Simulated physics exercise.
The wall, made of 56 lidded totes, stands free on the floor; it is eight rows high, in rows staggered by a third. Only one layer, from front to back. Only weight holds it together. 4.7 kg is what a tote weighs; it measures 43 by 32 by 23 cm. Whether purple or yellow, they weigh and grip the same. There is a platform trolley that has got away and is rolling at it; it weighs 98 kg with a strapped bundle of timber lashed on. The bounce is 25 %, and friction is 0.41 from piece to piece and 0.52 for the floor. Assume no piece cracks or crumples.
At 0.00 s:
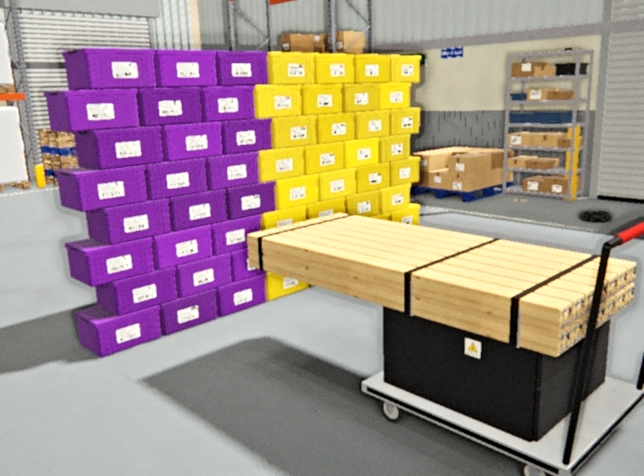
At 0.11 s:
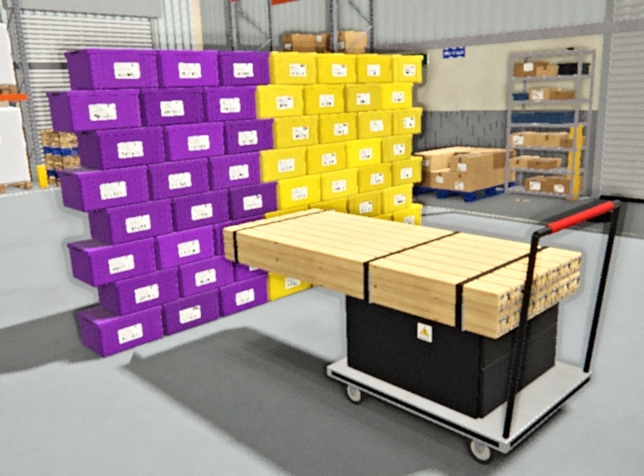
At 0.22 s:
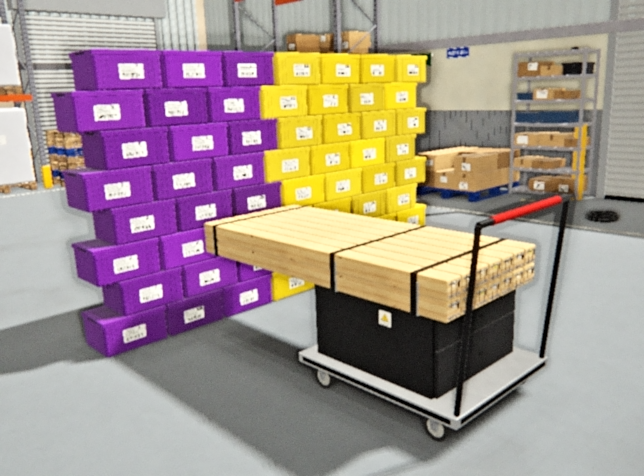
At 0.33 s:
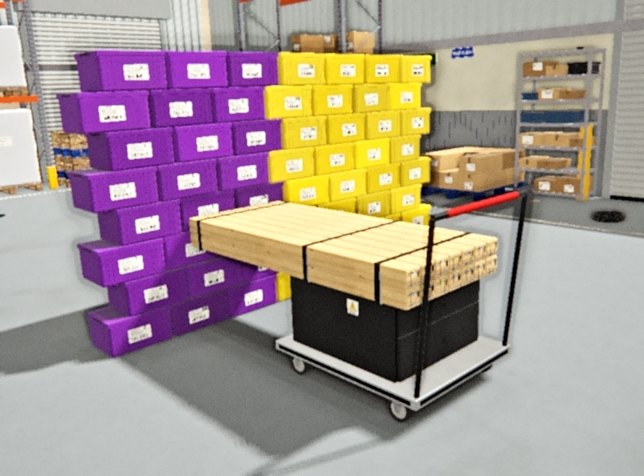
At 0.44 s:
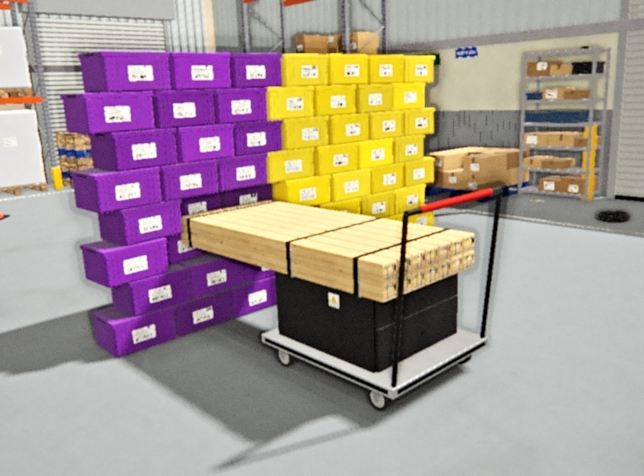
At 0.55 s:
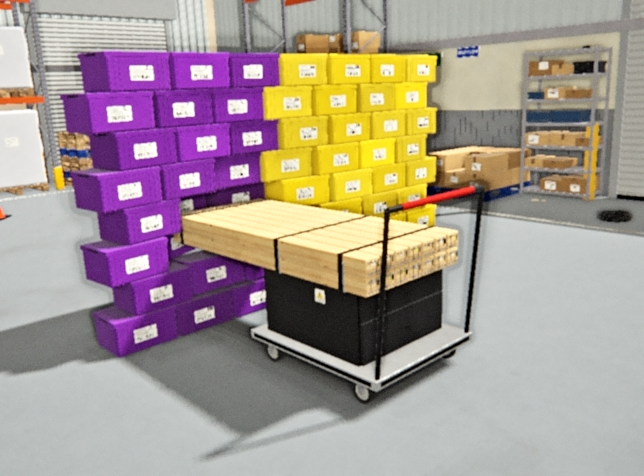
In a warehouse with shelving and stacked cartons behind, the view is from slightly above, facing a free-standing wall of lidded totes at an angle. The totes are purple on the left and yellow on the right, with a platform trolley carrying strapped timber over a black box in front. As the camera shifts slightly, the trolley rolls leftward into the wall, timber first, pushing some totes backward.
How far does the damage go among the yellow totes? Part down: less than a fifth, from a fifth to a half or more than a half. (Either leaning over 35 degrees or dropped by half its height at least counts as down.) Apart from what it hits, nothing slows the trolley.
Down: A fifth up to a half of them.
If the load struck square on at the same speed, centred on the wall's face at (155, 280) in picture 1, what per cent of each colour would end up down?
Purple 60, yellow 0 per cent.
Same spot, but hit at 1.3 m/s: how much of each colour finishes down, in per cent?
Purple 0%, yellow 0%.
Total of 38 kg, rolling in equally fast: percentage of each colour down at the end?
You'd get purple 0 and yellow 0 percent.
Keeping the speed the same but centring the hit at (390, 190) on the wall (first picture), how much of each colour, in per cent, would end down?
For purple it's 0 per cent, for yellow 40 per cent.
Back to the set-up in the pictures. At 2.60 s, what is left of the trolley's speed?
It is moving at around 0.0 m/s.
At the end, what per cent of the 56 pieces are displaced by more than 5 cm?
55 percent.
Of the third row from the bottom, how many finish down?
3.
After 0.96 s, load 48 cm past the wall's line, still rolling; none of the 32 yellow totes down (2 of 56 in all colours); top yellow tote 19 mm from its place; top purple tote 4° from how it stood.
After 1.60 s, load 57 cm past the wall's line, still rolling; none of the 32 yellow totes down (12 of 56 in all colours); top yellow tote 21° from how it stood; top purple tote 29° from how it stood, 10 cm lower.
After 2.04 s, load 58 cm past the wall's line, stopped; 12 of the 32 yellow totes down (29 of 56 in all colours); top yellow tote 51° from how it stood, 17 cm lower; top purple tote on its side.
After 2.60 s, load 58 cm past the wall's line, stopped; 12 of the 32 yellow totes down (29 of 56 in all colours); top yellow tote on its side; top purple tote upside down.
In the end (4.1 s), load 59 cm past the wall's line, stopped; 12 of the 32 yellow totes down (29 of 56 in all colours); top yellow tote on its side; top purple tote upside down. That is 38 per cent. From the last view, middles, top yellow tote near (305, 216).
